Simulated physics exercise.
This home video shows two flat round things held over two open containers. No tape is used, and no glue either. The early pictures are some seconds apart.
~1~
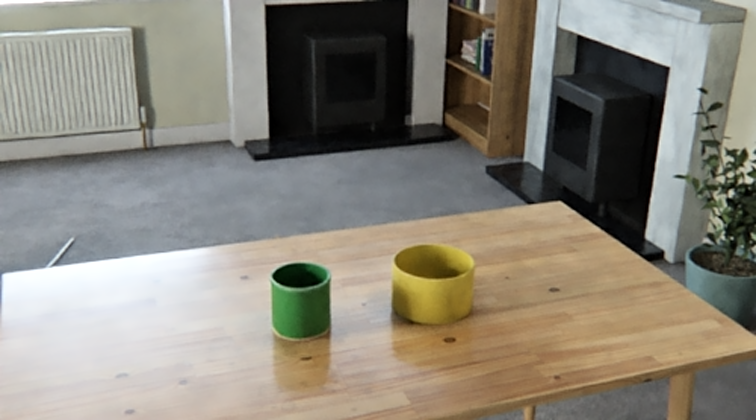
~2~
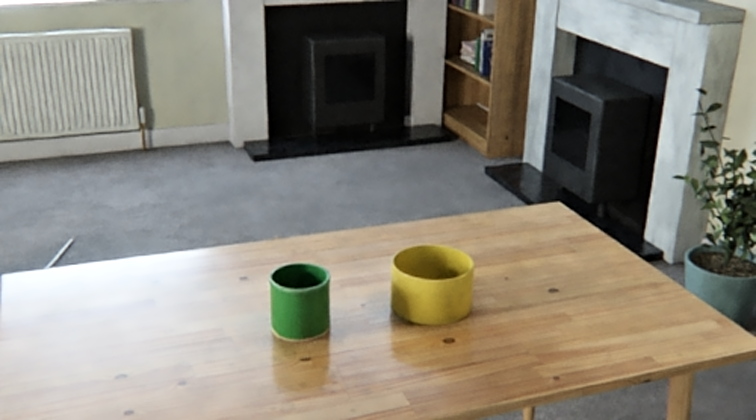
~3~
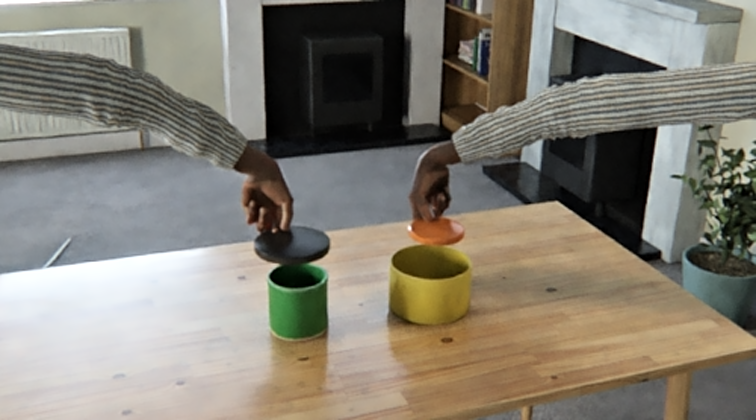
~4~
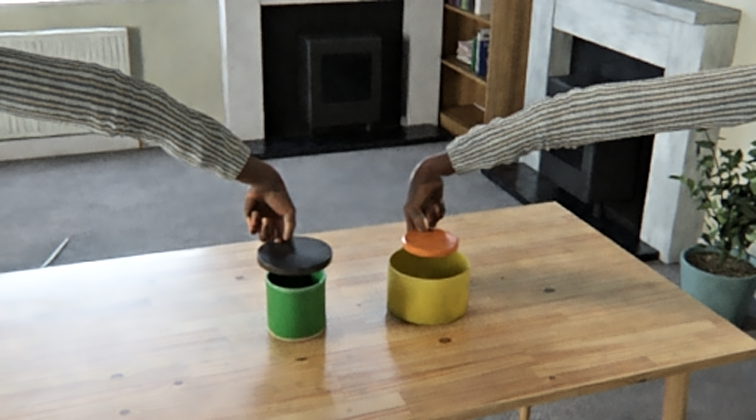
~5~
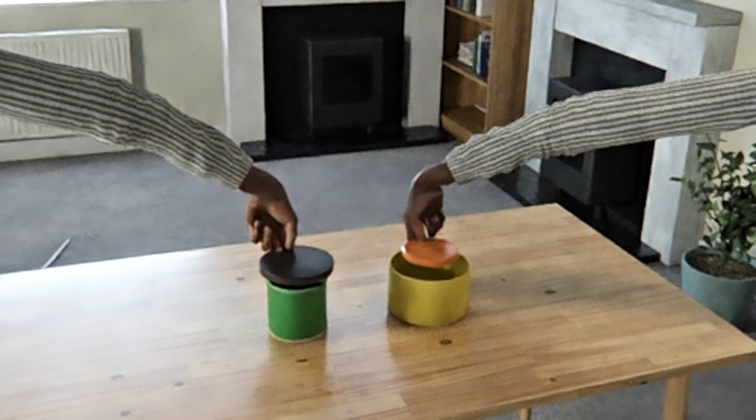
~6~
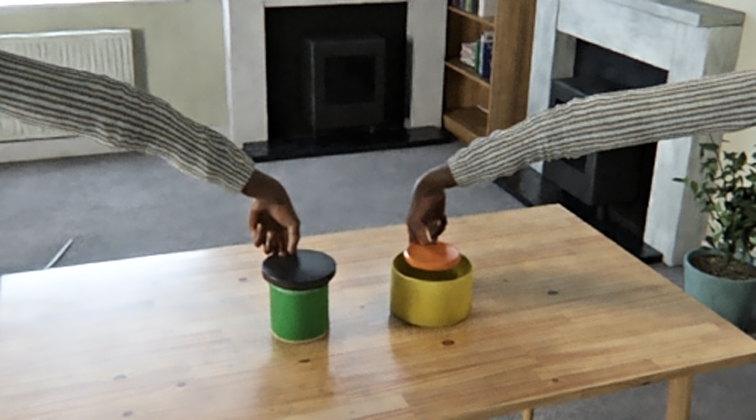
To begin with, a green container and a wider yellow one stand open and still on a wooden table. Two hands then hold a black disc above the green container and an orange disc above the yellow one, and lower them until the black disc covers the green rim and the orange sits just inside the yellow.
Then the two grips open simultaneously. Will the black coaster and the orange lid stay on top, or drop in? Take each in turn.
Taking each in turn, the black coaster stays on top, the orange lid drops in.
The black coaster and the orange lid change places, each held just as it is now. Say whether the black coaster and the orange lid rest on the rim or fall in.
Looking at both, the black coaster ends up in and the orange lid remains on top.
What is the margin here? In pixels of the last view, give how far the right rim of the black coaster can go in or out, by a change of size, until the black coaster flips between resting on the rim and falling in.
Something like 8 pixels, heading left.
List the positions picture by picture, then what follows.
The first picture shows left jar (301, 301).
The second picture shows right cup (432, 284).
The third picture shows still on the way; black coaster (292, 245); left jar (298, 301).
The fourth picture shows still on the way; orange lid (431, 242); right cup (428, 283).
The fifth picture shows still on the way; black coaster (297, 265); left jar (297, 302).
The sixth picture shows in place, still held; black coaster (299, 268); orange lid (433, 255); right cup (431, 285).
Then, 0.10 s after the last picture, black coaster moving near (299, 274); orange lid moved a little near (432, 263).
Then, 0.20 s after the last picture, black coaster sitting on the rim near (299, 274); orange lid down below near (430, 301).
At rest, the black coaster rests on the rim, near (299, 274); the orange lid falls in, near (430, 301).
